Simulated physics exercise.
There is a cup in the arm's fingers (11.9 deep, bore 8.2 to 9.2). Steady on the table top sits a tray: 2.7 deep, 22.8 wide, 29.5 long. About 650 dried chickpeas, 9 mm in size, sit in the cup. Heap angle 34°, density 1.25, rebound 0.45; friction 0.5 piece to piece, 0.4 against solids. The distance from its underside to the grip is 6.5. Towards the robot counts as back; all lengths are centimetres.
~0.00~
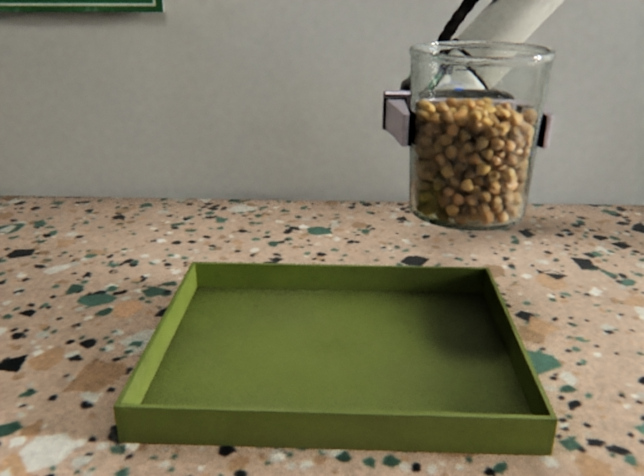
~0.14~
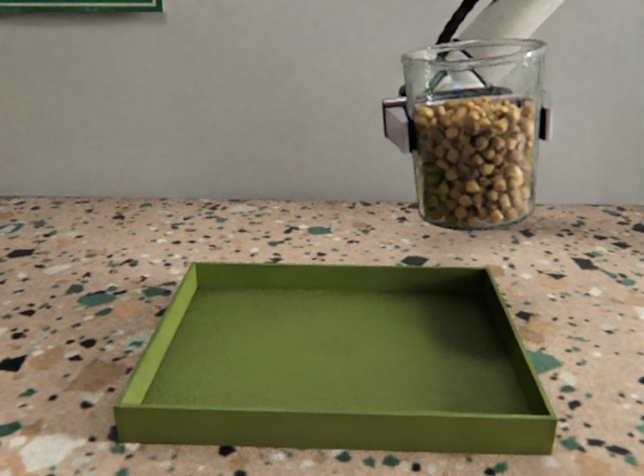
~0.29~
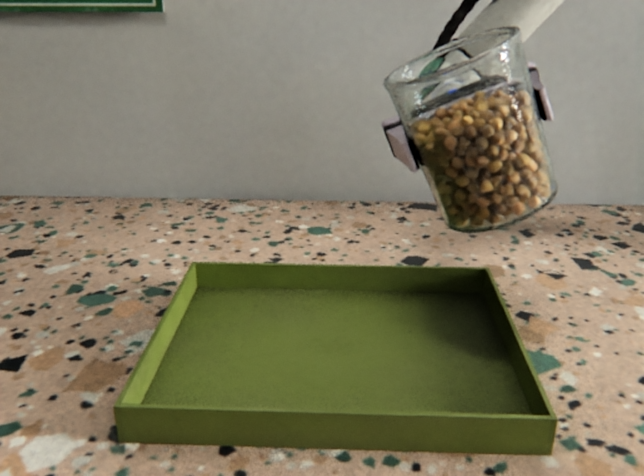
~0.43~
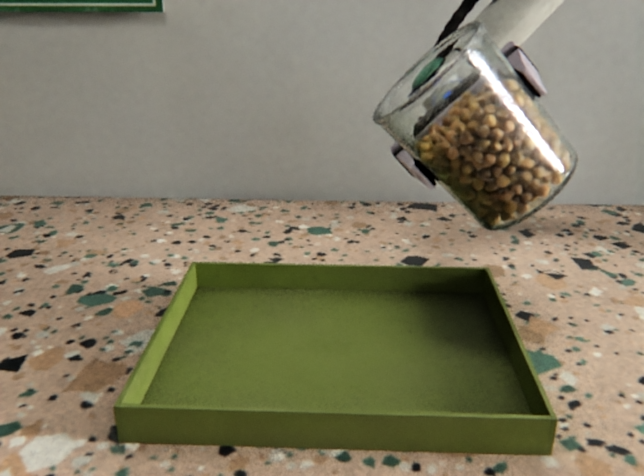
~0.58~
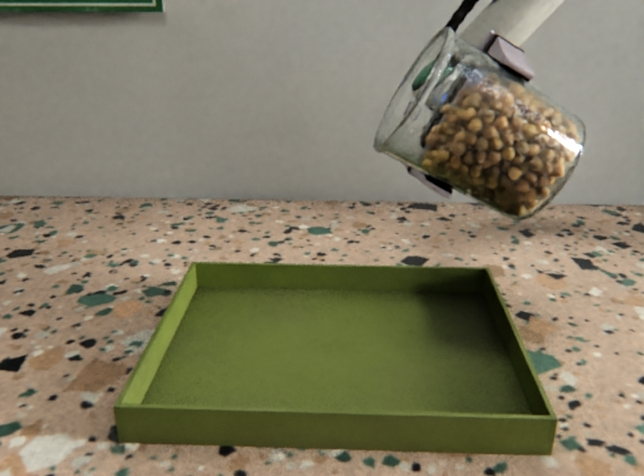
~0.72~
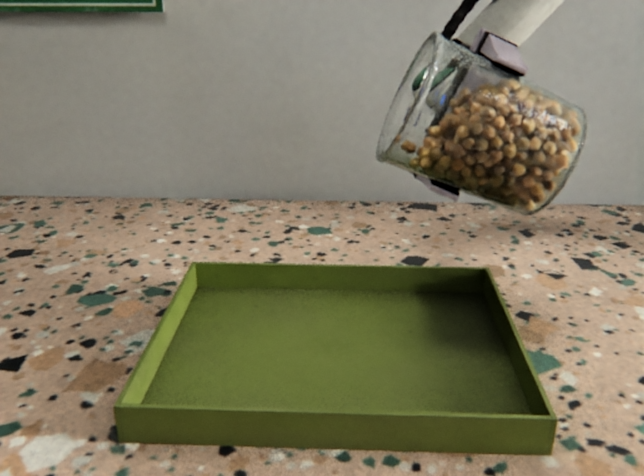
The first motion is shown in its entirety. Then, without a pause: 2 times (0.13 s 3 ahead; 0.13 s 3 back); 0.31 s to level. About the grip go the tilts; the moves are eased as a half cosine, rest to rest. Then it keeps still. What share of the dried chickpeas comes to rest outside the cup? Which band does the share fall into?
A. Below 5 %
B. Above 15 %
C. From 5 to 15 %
Answer: C.
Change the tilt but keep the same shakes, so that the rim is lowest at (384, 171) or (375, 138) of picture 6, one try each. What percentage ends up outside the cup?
Estimates in order: 30 % and 0 %.
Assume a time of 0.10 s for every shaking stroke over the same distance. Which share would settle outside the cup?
It would be some 15 %.
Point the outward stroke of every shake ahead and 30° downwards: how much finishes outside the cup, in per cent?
Close to 0 in a hundred.
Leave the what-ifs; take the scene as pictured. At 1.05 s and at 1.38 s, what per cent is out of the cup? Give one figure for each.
Estimates in order: Close to 5, close to 10.
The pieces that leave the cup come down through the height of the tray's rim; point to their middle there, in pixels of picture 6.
About at (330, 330).
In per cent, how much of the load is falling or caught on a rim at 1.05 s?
Roughly 2 per cent.
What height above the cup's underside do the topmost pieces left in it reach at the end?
9.5 cm.
After 1.05 s, tilted 67° forward, highest piece 22 above the table; 629 in the cup, 3 in the tray, 15 in flight or on a rim.
After 1.38 s, tilted 37° forward, highest piece 23 above the table; 595 in the cup, 52 in the tray.
After 1.75 s, level, highest piece 23 above the table; 595 in the cup, 52 in the tray.
After 2.80 s, level, highest piece 23 above the table; 595 in the cup, 52 in the tray.
In the end, 595 in the cup, 52 in the tray. That is 8 % outside the cup.
